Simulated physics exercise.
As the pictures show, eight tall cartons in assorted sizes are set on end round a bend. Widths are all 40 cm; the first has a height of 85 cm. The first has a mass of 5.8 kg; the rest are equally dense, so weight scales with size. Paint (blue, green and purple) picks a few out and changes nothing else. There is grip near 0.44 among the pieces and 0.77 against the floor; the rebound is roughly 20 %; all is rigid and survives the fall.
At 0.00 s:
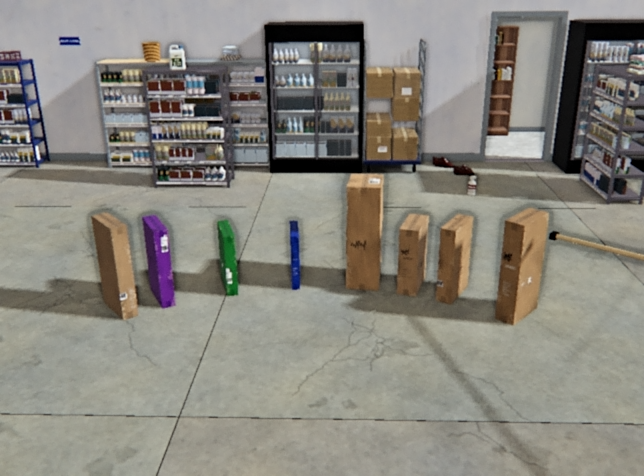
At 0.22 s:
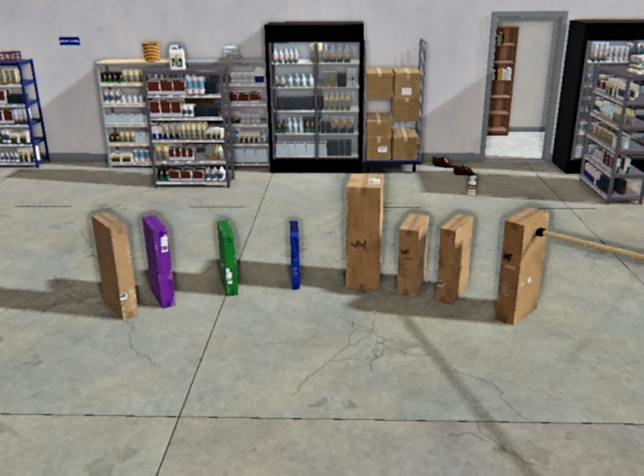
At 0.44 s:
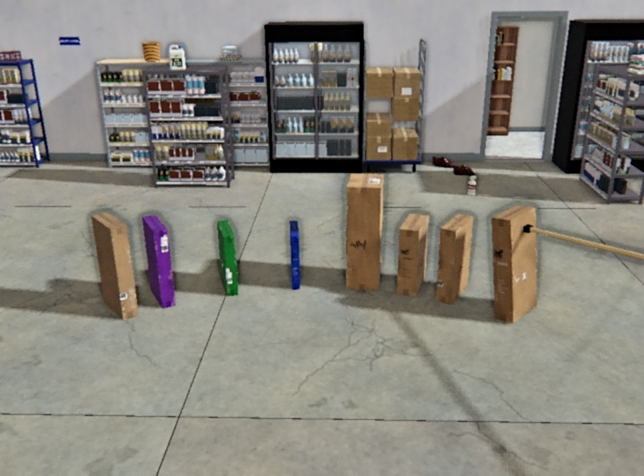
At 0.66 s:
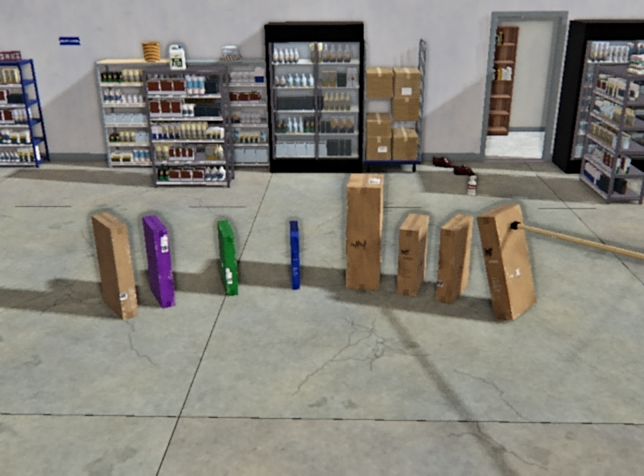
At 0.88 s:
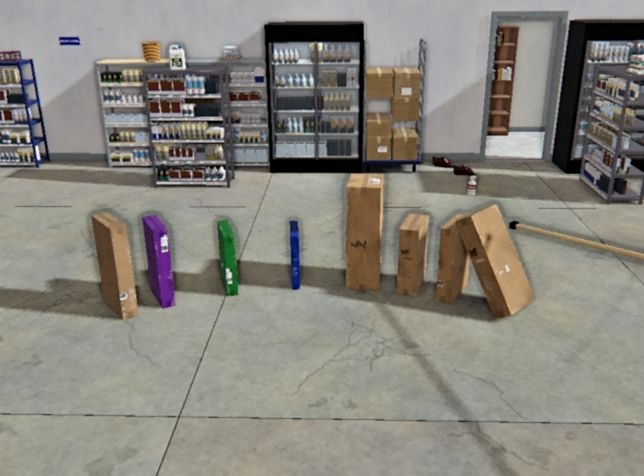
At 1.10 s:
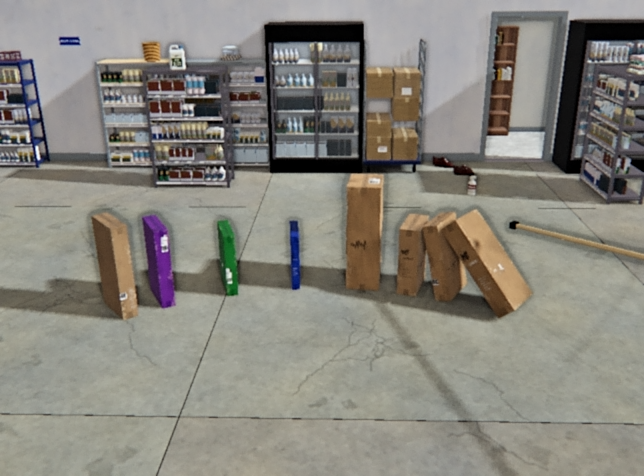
In a storeroom, a pole pushes the rightmost of eight upright cartons, tilting it left against the next, which leans too.
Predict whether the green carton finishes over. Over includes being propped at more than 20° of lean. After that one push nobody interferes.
Stays up.
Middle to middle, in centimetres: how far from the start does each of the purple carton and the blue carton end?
Purple shifts 0 cm and blue shifts 0 cm.
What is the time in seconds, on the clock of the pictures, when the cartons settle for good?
1.5 s, give or take.
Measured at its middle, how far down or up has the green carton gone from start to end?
Height change: About 0 cm lower.
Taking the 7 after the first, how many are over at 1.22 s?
Count by then: 1.
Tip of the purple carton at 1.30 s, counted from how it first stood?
Near 0 degrees from where it started.
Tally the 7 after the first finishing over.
1 of them.
After 1.16 s, none of the 7 other cartons over, 1 disturbed; green carton unmoved.
After 1.22 s, 1 of the 7 other cartons over; green carton unmoved.
At rest (1.8 s), 1 of the 7 other cartons over; green carton unmoved; purple carton unmoved; blue carton unmoved. Six left standing. As the last picture would show them, middles, green carton near (228, 258), purple carton near (159, 261).
